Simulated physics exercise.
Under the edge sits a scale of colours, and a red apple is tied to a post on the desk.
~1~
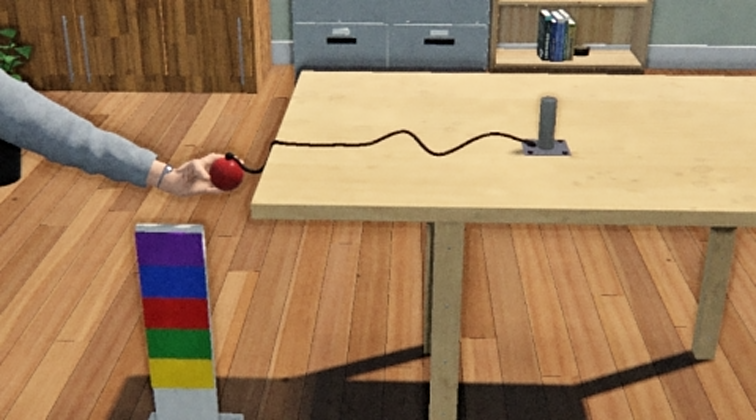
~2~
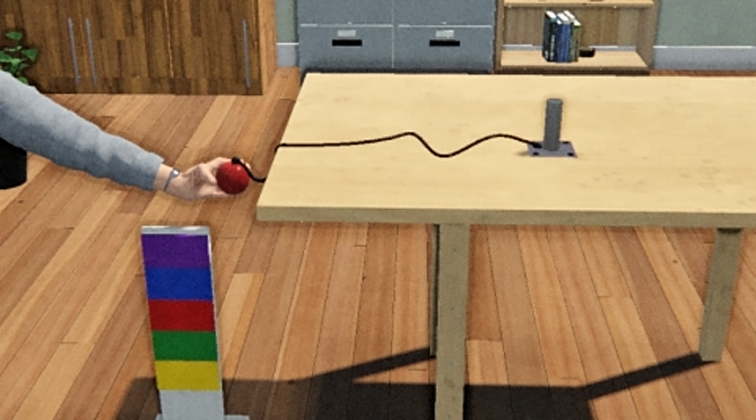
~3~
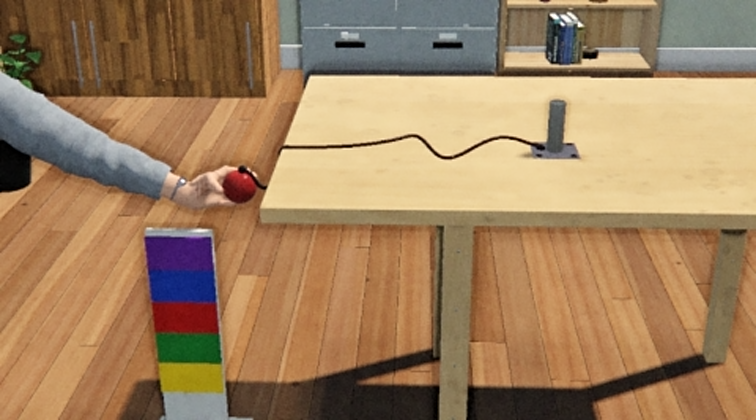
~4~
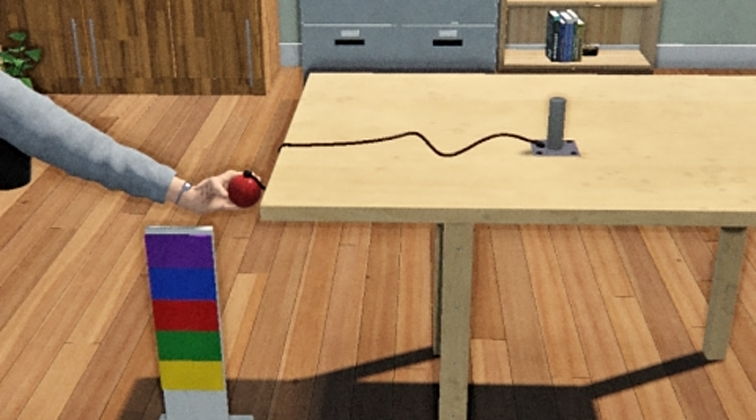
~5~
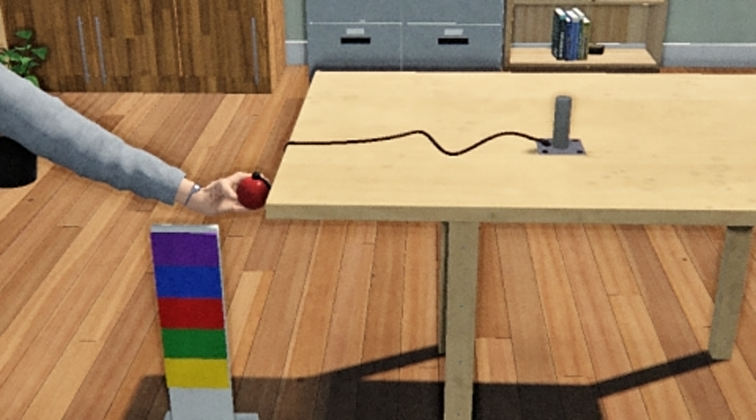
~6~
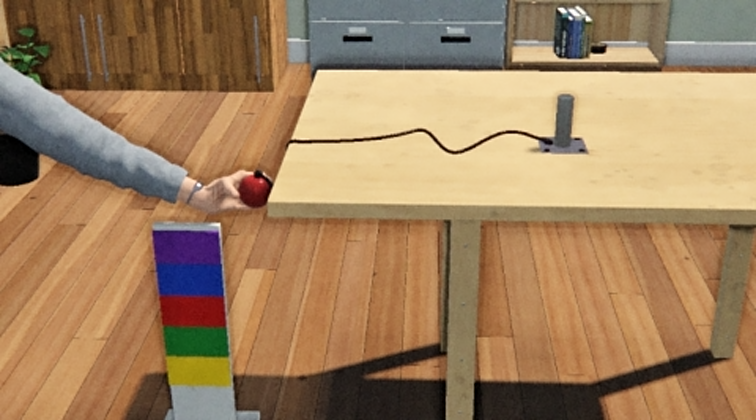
A hand held a red apple tied by a dark cord to a post on the desk, and moved it slightly right and down, close to the desk's left edge, above an upright strip of colours.
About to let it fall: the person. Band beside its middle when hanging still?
Red.
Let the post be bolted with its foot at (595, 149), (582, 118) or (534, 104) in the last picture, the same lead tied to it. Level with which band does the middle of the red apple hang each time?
Result 1: Blue. Result 2: Blue. Result 3: Red.
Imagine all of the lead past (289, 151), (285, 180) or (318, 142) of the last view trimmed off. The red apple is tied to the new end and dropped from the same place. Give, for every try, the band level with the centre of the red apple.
So you'd see purple first, blue second, and for the last: Above them all.
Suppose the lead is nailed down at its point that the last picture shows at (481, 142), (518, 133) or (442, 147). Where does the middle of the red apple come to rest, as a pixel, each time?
(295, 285), (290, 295), (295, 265).
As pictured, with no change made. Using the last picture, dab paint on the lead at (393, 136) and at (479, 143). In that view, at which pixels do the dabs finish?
They go to (303, 140) and to (448, 143).
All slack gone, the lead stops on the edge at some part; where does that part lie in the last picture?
Approx. (382, 138).
Soon after, apple near (274, 307); level with red.
After that, apple near (316, 305); level with red.
And then, apple near (294, 312); level with red.
In the end, apple near (293, 313); level with red. The red one.
